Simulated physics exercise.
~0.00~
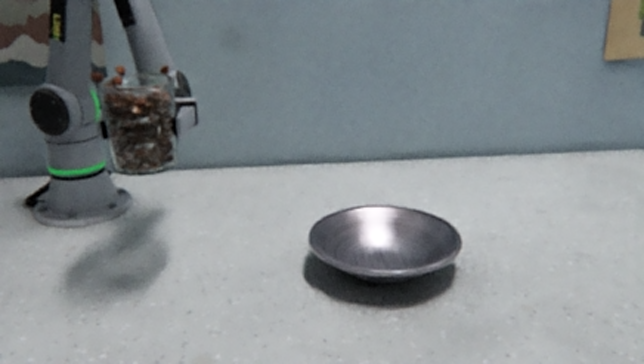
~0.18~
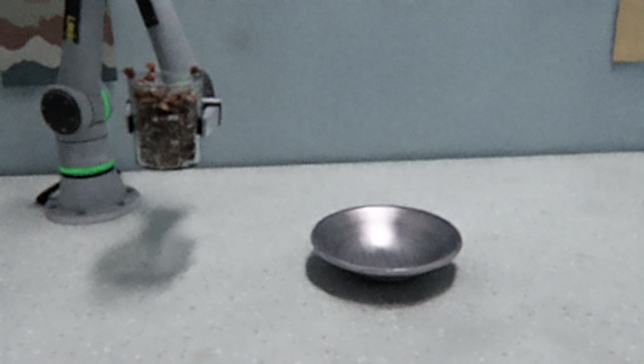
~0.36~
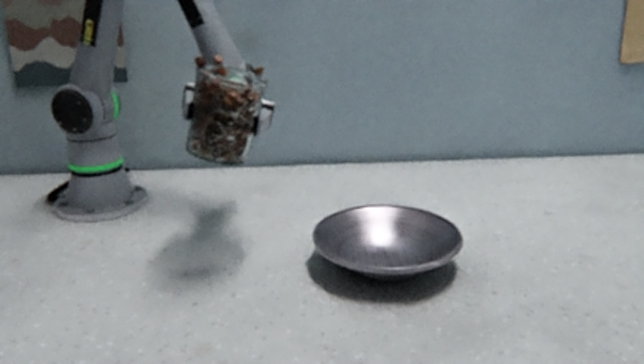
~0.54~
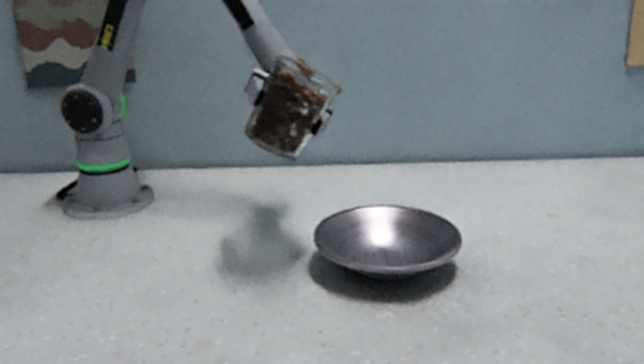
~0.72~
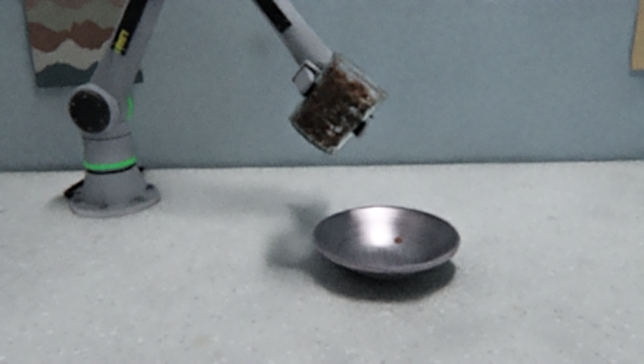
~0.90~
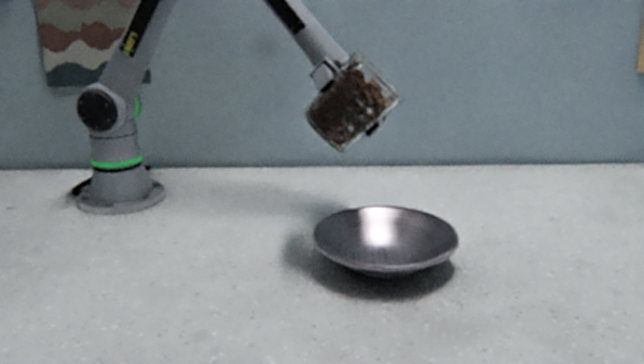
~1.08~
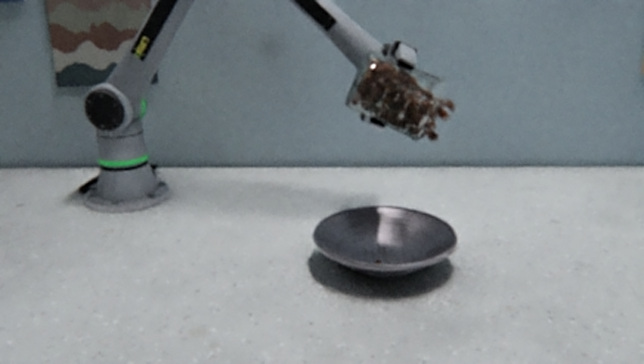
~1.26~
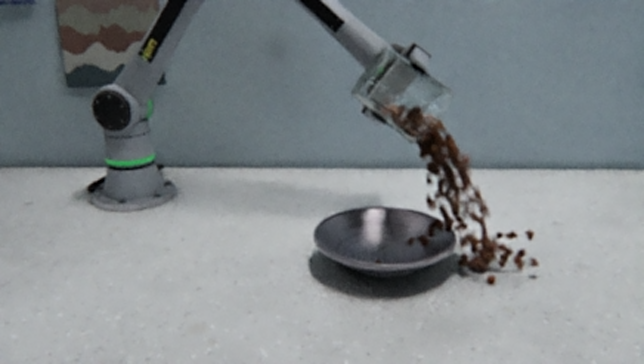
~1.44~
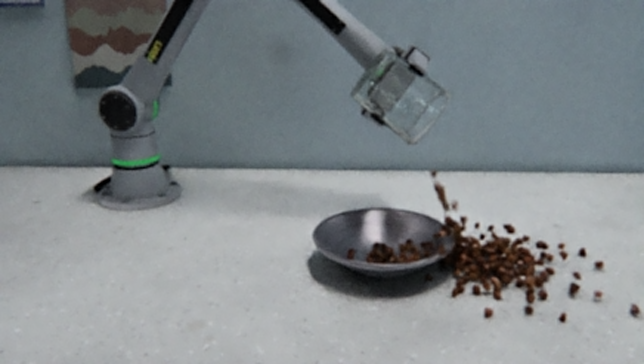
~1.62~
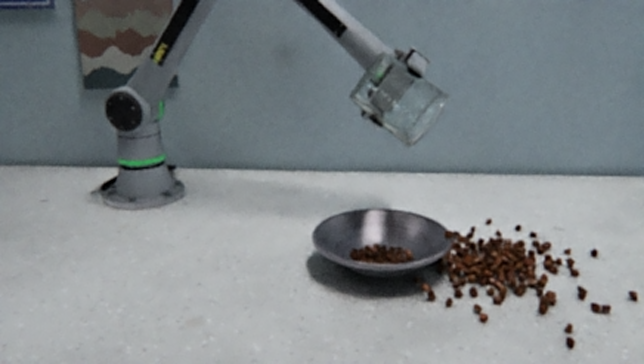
A robot arm carried a clear tumbler full of brown pellets to the right and tipped it over a shallow metal bowl, but most of them spilled onto the table beyond the right rim, leaving only a small pile inside.
